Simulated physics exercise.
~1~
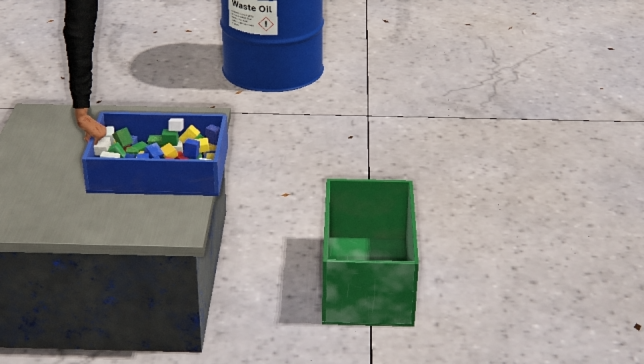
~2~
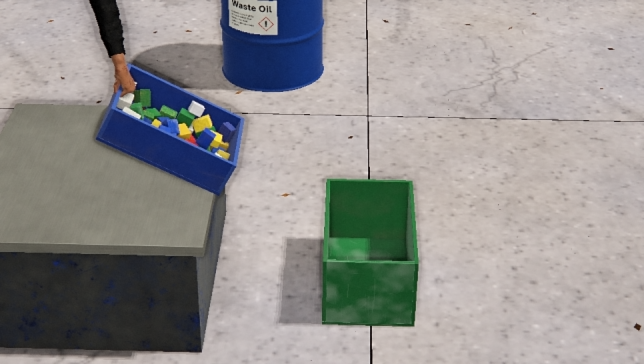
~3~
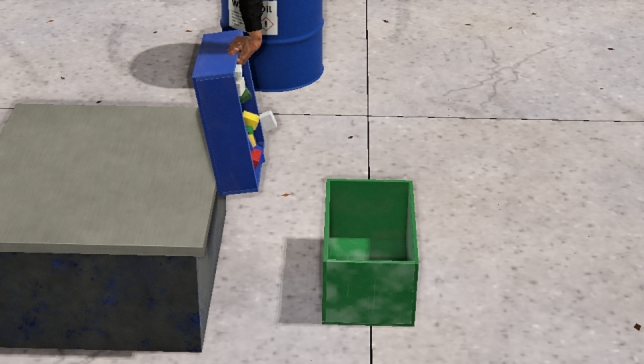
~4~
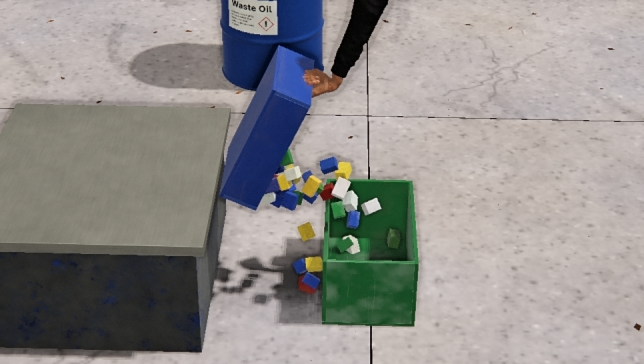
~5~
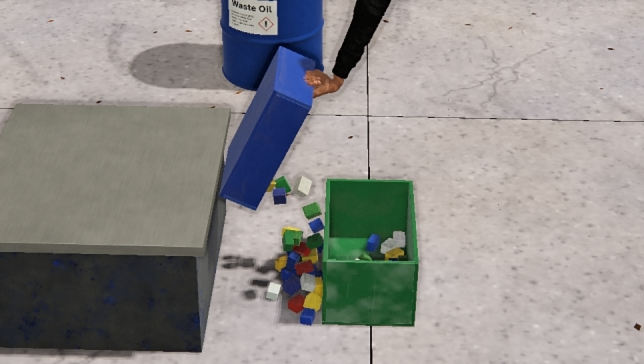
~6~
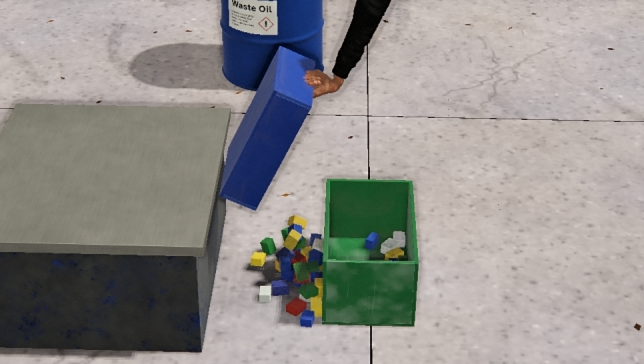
To begin with, a hand holds one end of a blue crate full of colourful toy bricks on a grey bench, with an open green trough on the floor to the right and a blue drum behind. The hand lifts that end, and the crate tilts to the right. It swings past upright at the bench's edge, and the first bricks slip out. As it tips further, the bricks tumble down in a stream, some into the trough and many short of it. The crate stays tipped while the last ones drop. Finally, a few bricks lie inside the trough, while most sit heaped on the floor along its left side.
